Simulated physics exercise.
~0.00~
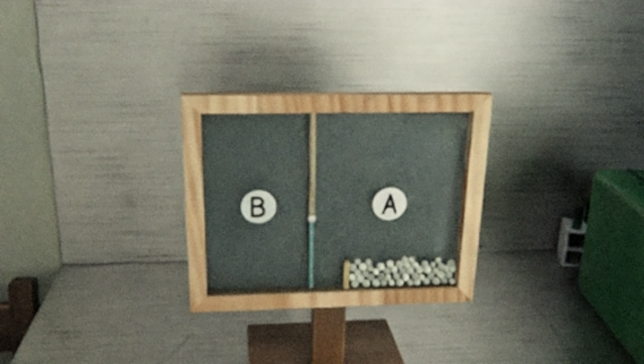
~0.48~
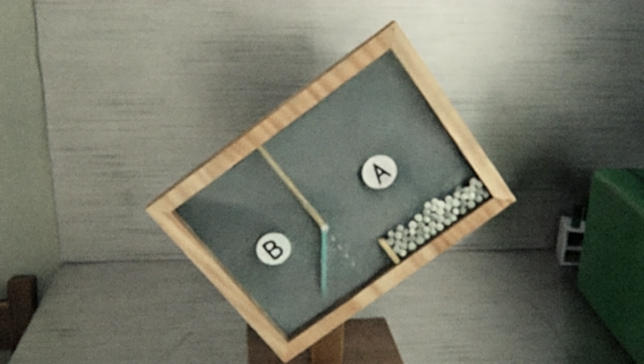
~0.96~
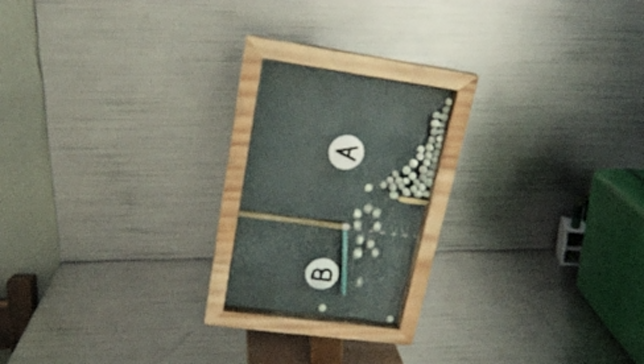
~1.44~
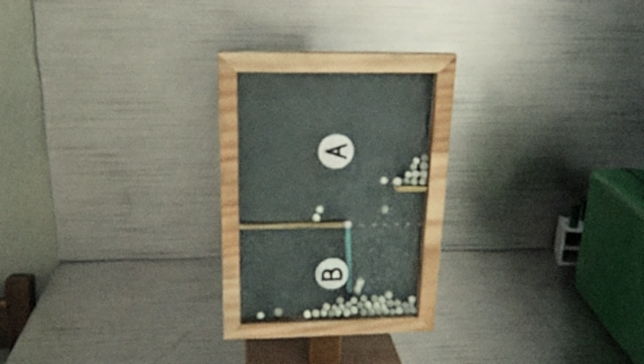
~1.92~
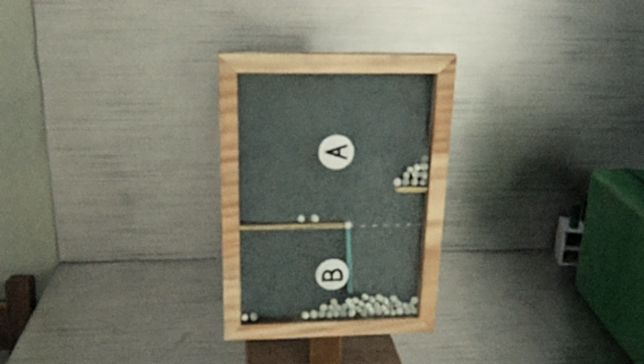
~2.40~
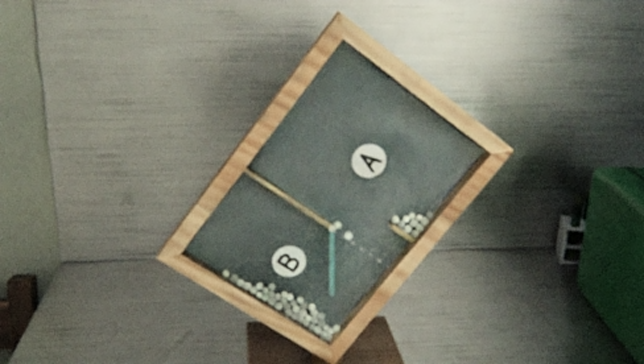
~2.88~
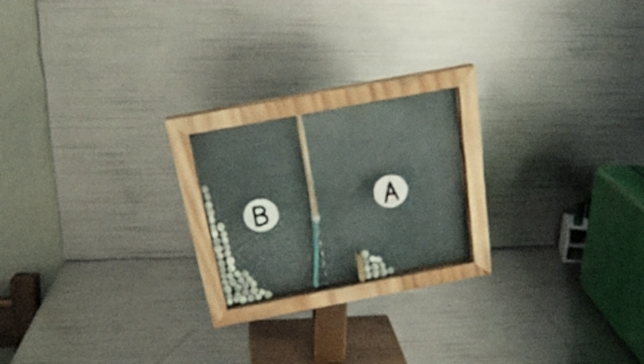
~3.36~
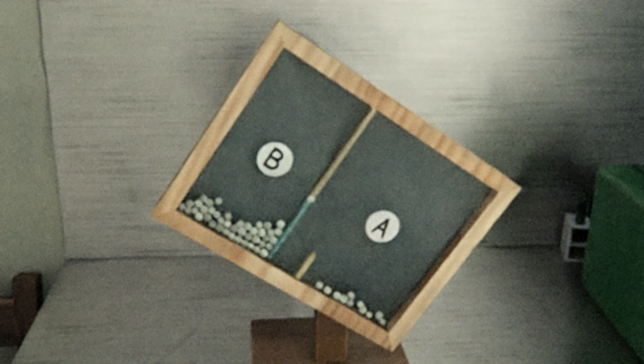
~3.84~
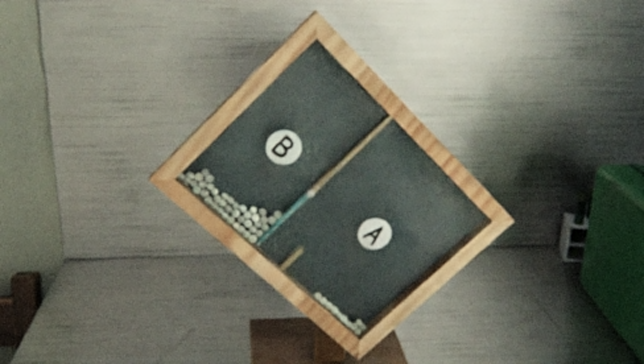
At the start, a wooden-framed, dark-backed case stands level, with a pile of small pale pills at the lower right of side A, behind a short ledge. The case turns anticlockwise until it stands on end, and most of the pills spill past the open turquoise flap into side B, now below. It pauses there while a few stay on the ledge and the divider. Then it swings back clockwise through level and tips the other way, the flap closing. It ends tilted clockwise, with most pills heaped in B and a small group in A's lowest corner.
